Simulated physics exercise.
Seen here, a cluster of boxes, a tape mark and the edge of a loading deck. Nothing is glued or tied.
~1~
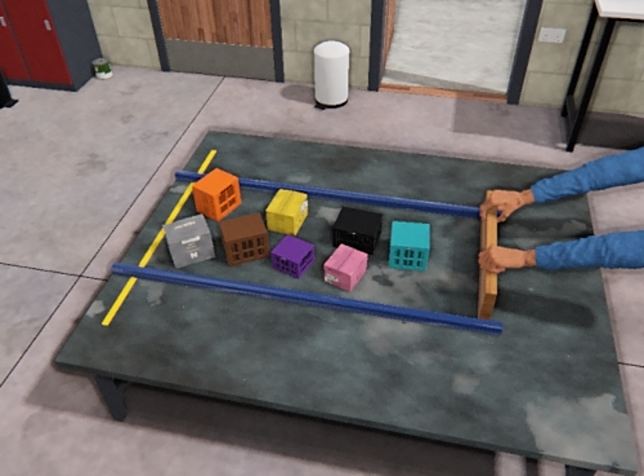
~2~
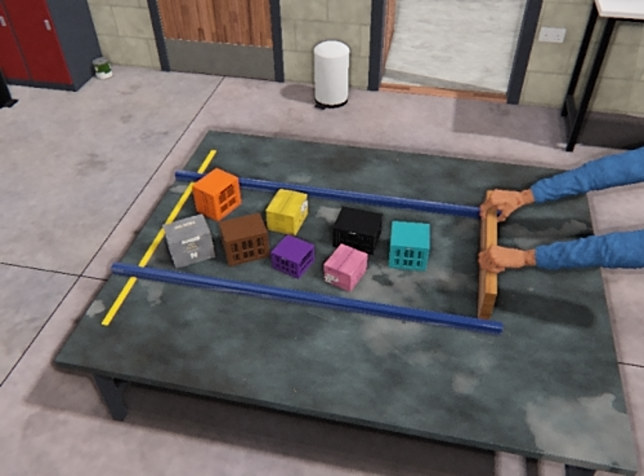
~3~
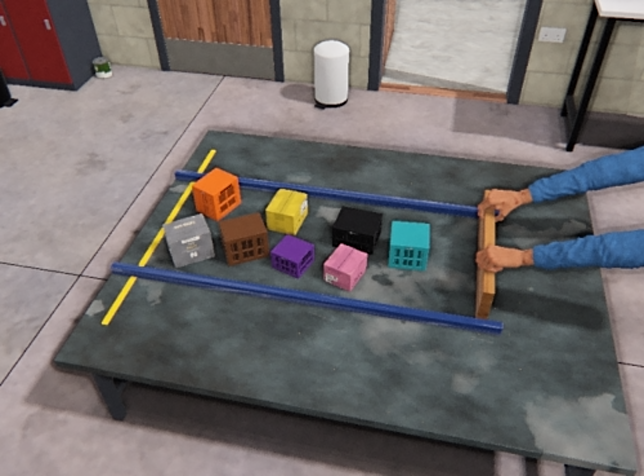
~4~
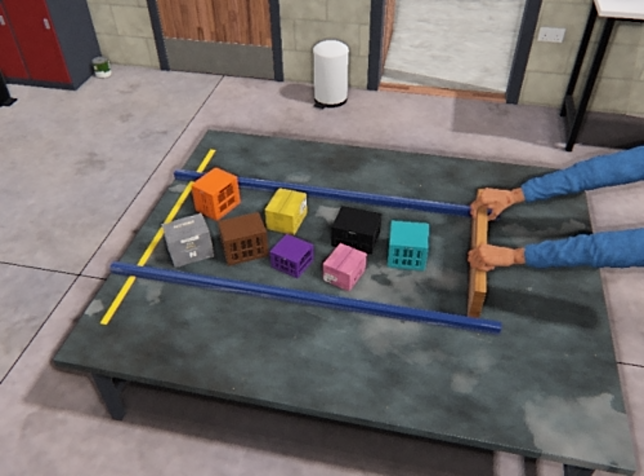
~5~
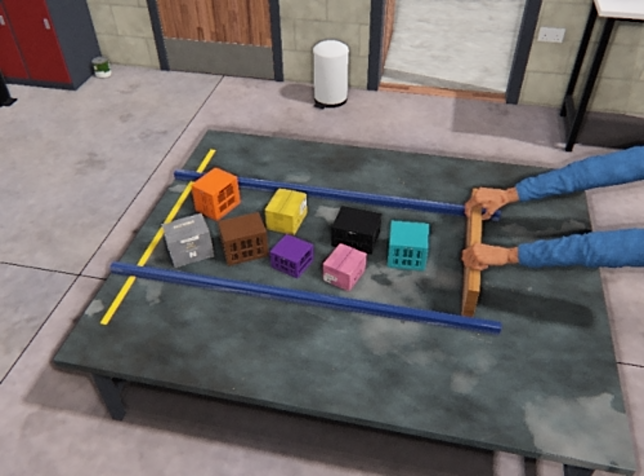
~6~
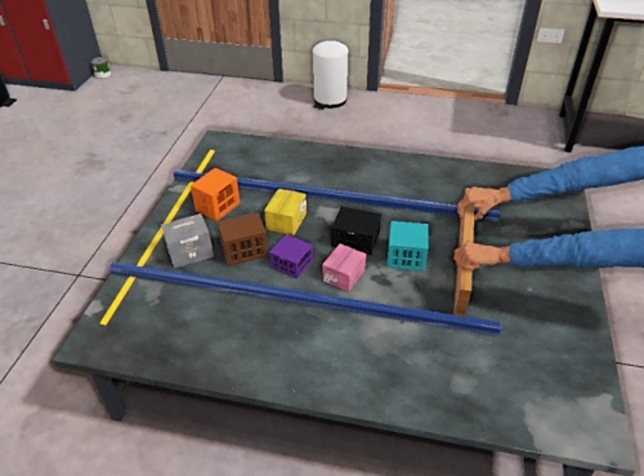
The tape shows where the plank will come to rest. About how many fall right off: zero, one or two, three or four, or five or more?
The number that fall off is five or more.
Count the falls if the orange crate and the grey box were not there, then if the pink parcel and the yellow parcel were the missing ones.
The counts: 4 and 4.
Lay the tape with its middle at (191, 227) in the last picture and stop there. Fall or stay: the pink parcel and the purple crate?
The pink parcel does not fall; the purple crate stays on.
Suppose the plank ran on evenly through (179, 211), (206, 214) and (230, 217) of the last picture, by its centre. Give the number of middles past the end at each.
The counts: 6, 4 and 2.
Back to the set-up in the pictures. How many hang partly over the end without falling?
The number is 2.
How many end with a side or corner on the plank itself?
In contact: 2.
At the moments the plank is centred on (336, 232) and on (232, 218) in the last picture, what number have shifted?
By then 5, and 8.
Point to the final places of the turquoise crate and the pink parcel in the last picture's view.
Near (147, 212) and (135, 239).
Early on, none off yet; grey box at rest near (188, 241); orange crate at rest near (216, 195); brown crate at rest near (243, 239).
A while later, none off yet; grey box travelled about its own width near (130, 237); orange crate travelled about its own width near (171, 181); brown crate travelled well along near (172, 230).
Finally, the number that fall off is five or more; lost, black crate, purple crate, yellow parcel, brown crate, orange crate and grey box.
